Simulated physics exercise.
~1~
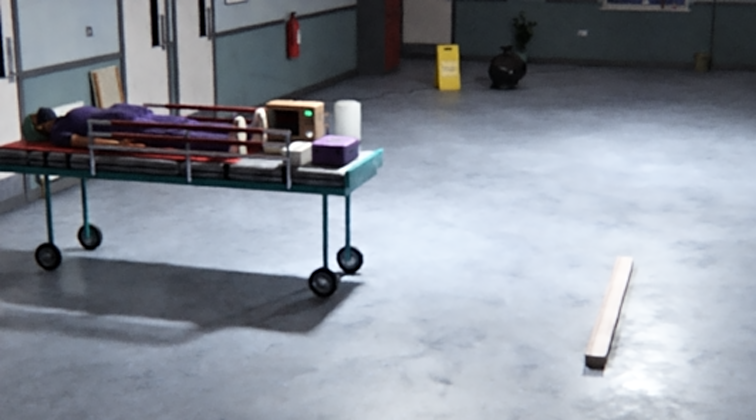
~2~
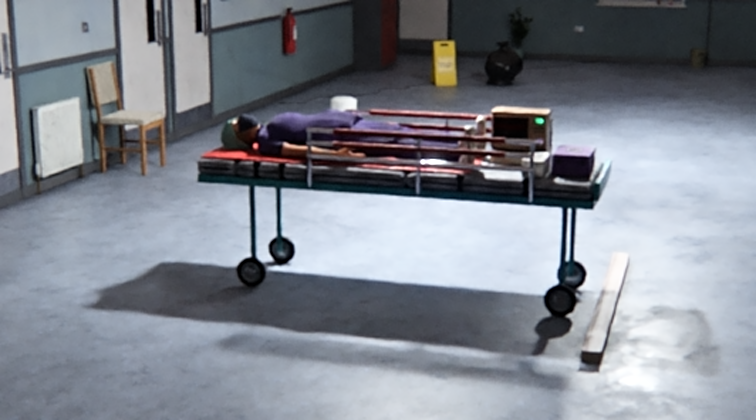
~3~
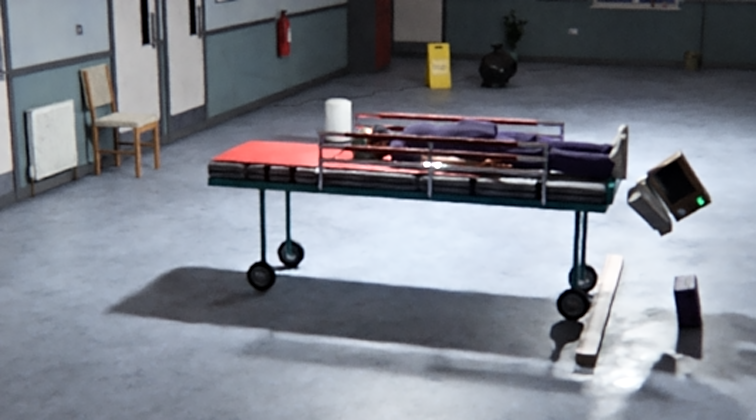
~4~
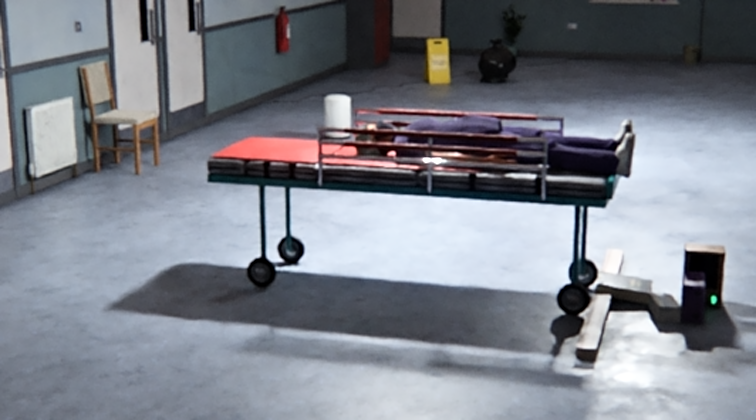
In the video, a gurney carrying a person in purple rolls right and stops abruptly at a low sill on the floor. The person slides toward the foot end but stays aboard, while a monitor, purple case, glove box and folder fly off and land on the floor.
